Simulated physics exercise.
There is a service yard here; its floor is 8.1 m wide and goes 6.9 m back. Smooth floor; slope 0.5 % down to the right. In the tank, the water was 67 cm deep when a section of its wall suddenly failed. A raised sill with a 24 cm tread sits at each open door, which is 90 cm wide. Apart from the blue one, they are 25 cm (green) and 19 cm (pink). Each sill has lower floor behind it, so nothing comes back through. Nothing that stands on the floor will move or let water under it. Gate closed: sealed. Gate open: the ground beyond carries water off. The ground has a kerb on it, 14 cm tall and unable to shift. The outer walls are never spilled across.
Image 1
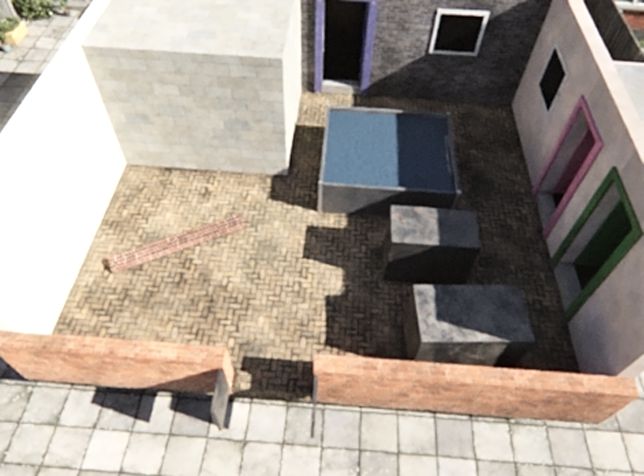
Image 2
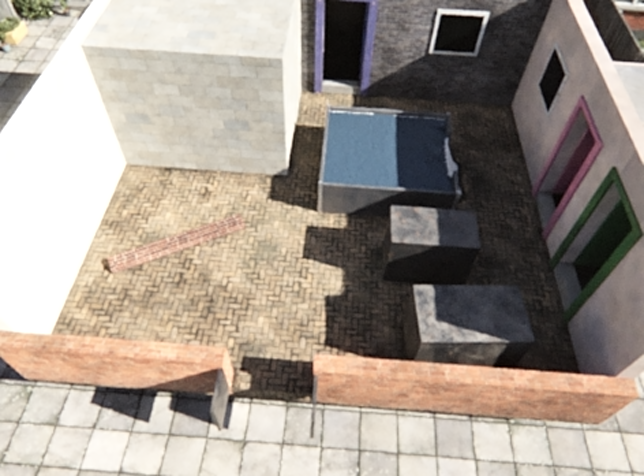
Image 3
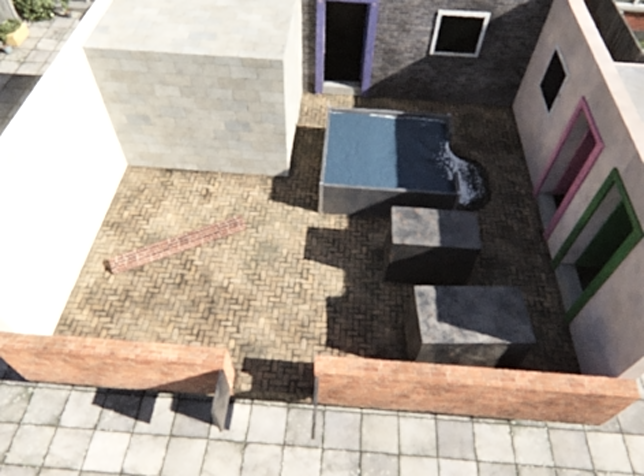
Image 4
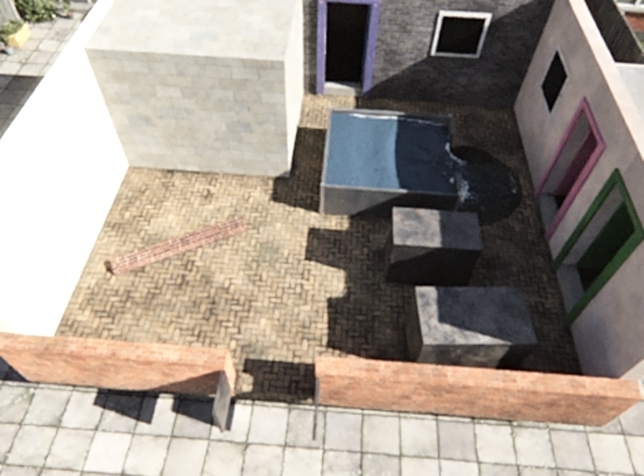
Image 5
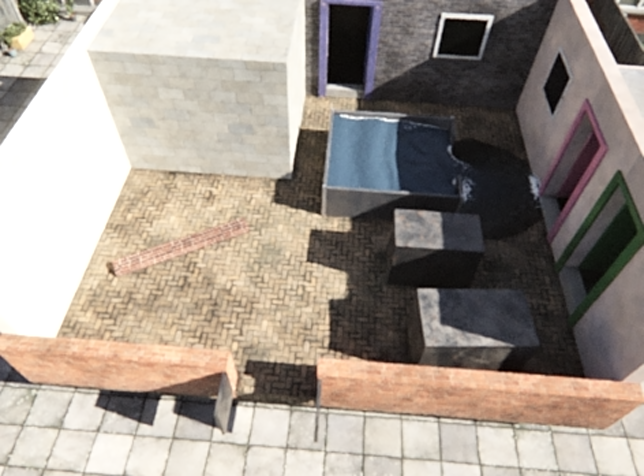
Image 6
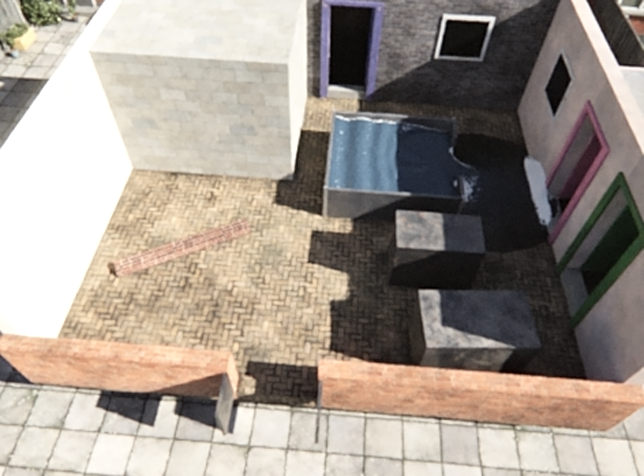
The clip opens on a walled, brick-paved yard with a still tank of blue water near two dark grey blocks. Water then bursts from the tank's right side and fans across the floor in a dark, foam-edged sheet, spreading rightward close to the pink-framed door while ripples cross the tank.
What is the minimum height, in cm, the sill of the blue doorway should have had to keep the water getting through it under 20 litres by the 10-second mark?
13 cm.
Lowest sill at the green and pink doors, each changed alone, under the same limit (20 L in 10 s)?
About 10.5 cm at green and about 31 cm at pink.
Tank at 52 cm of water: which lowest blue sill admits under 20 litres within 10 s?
About 9.5 centimetres.
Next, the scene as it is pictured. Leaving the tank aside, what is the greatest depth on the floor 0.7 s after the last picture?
About 42 cm.
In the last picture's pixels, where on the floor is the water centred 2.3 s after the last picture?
I'd say around (433, 186).
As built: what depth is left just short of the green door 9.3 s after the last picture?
Lab note: Depth approx. 11.5 cm.
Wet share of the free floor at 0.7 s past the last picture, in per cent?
Roughly 15 percent of the floor.
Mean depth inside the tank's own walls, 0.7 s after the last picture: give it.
Average depth: Approx. 50 cm.
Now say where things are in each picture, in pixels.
The first picture shows the tank at (388, 150) is whole and still, 67 cm deep; the blue door at (344, 55) is dry.
In the second picture, the gap is at (446, 169), the front 0.3 m out at (460, 198); the back of the tank holds 67 cm.
In the third picture, the gap is at (446, 172), the front 0.8 m out at (485, 199); the back of the tank holds 67 cm.
In the fourth picture, water pours out at (447, 173) and has run 1.4 m, to (519, 193); about 8 cm deep outside, 67 cm at the back.
In the fifth picture, the gap is at (449, 175), the front 1.7 m out at (529, 168); the back of the tank holds 67 cm.
In the sixth picture, the front is at (552, 198), 1.9 m from the gap at (451, 176); 4.1 m2 of floor is wet, 64 cm left at the back; 2.7 m in a straight line remain to the blue door at (349, 60).
Then, 0.7 s after the last picture water covers 15 % of the floor, deepest (42 cm) near (530, 190); it has not reached the blue door.
Then, 2.3 s after the last picture water covers 35 % of the floor, deepest (34 cm) near (512, 116); 3 cm at the blue door, 0 litres in over its 21 cm sill.
Then, 9.3 s after the last picture water covers 85 % of the floor, deepest (15 cm) near (393, 139); 13 cm at the blue door, 0 litres in over its 21 cm sill.
At the blue door as built, the water peaked near 18 cm, 5.5 s after the last picture.
Run again over the same 10 s with other heights there, 46 litres in over 11 cm, 8 litres over 15 cm. The limit of 20 litres is kept from about 13 cm up.
